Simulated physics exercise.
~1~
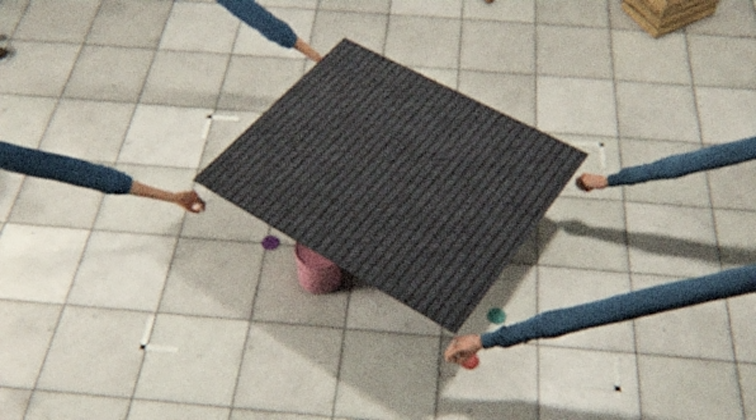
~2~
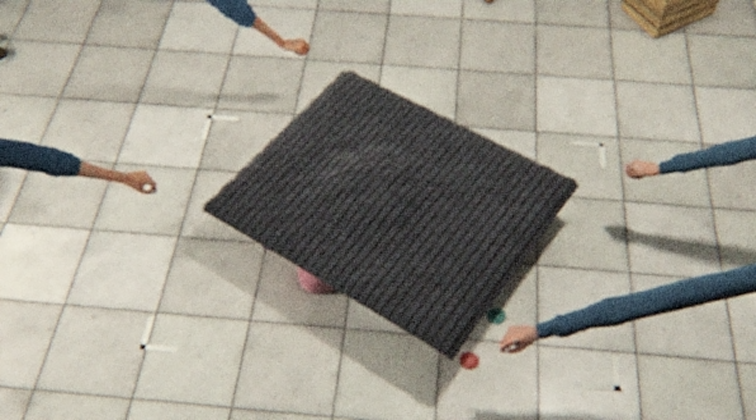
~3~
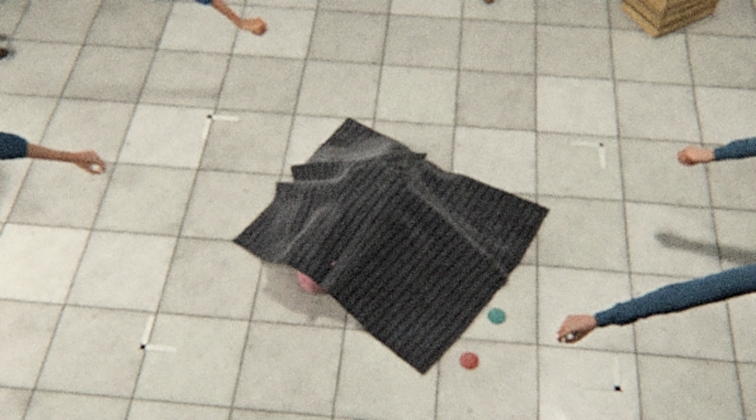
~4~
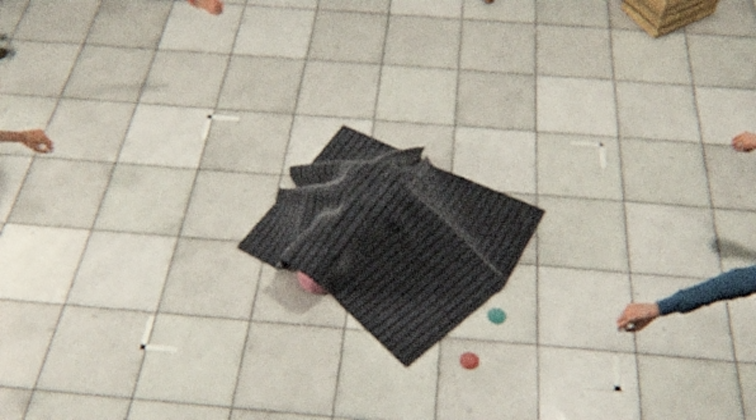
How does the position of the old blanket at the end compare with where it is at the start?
At the start the blanket is held up flat by the hands, higher in the view. By the end it has dropped lower in the view and lies draped in folds over the things beneath it.
Four arms in blue sleeves, two on the left and two on the right, hold a dark old blanket level above a pale tiled shop floor, seen from high above. A pink bucket and a purple lid show by its lower left edge, and a wooden crate stands at the upper right. The hands let go and draw back as the blanket drops, hiding the purple lid. It sags and folds into ridges over what stands beneath. It ends draped in a peaked, creased heap, with a bit of pink bucket still showing and the teal disc and red coaster uncovered at the lower right.
